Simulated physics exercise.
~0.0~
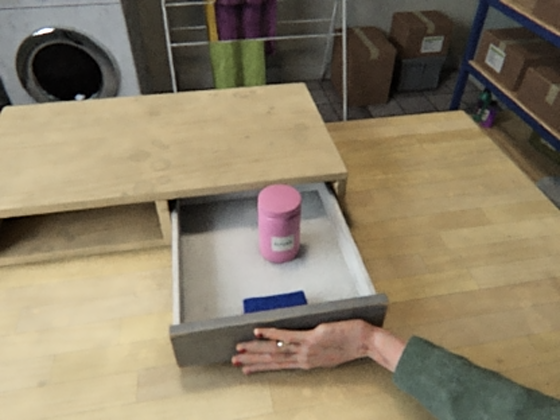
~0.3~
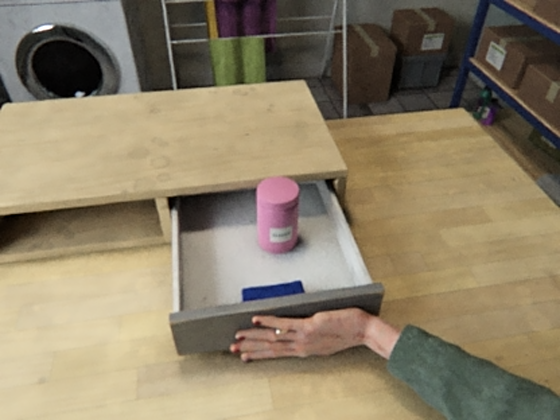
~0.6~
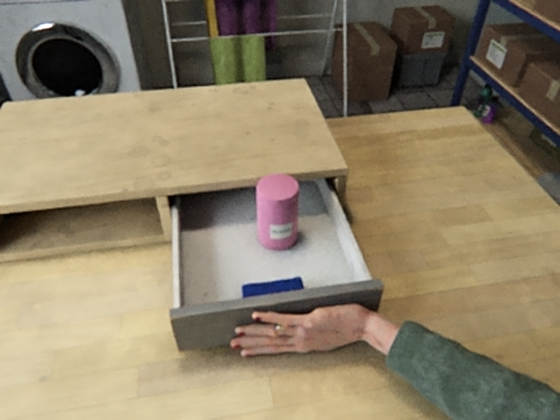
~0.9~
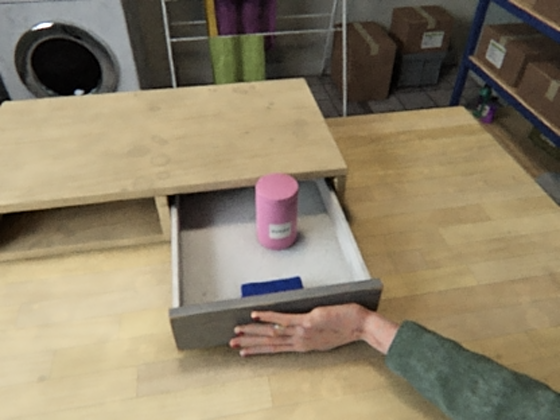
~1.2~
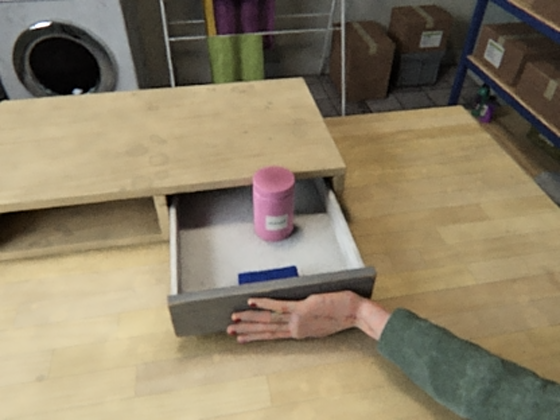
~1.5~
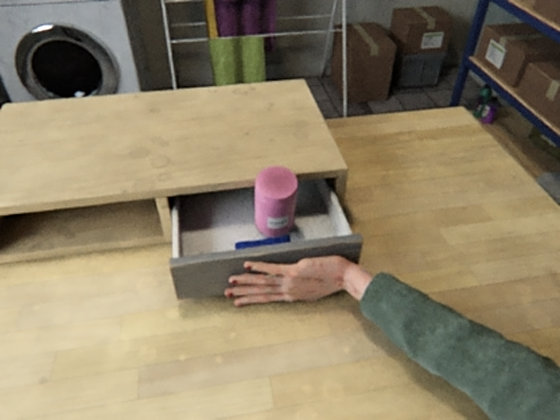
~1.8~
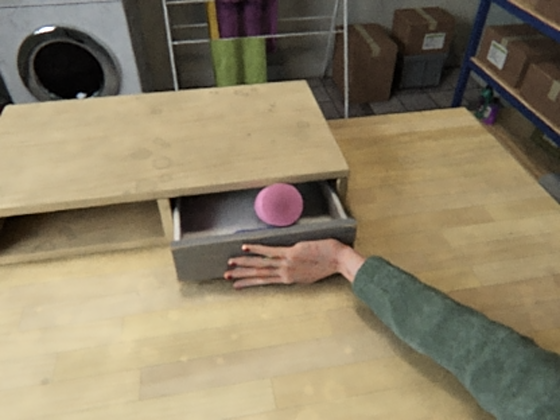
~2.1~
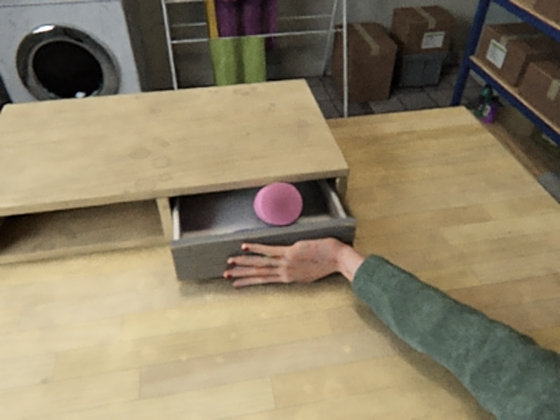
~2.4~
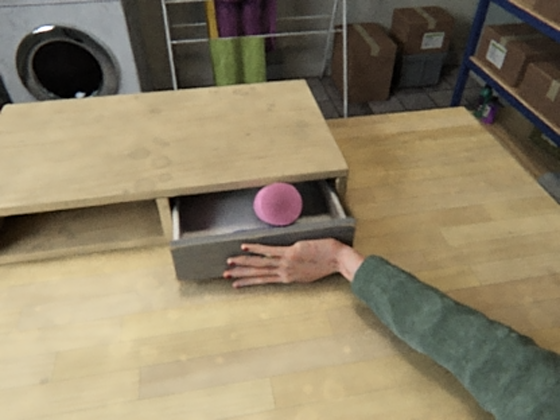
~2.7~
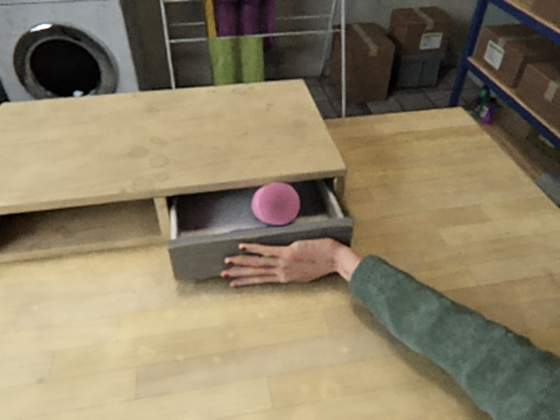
A pink jar stood in an open drawer behind a small blue sponge as a hand pushed the drawer in; partway, the jar tipped toward the front, and the drawer stopped ajar with the hand still resting against it.
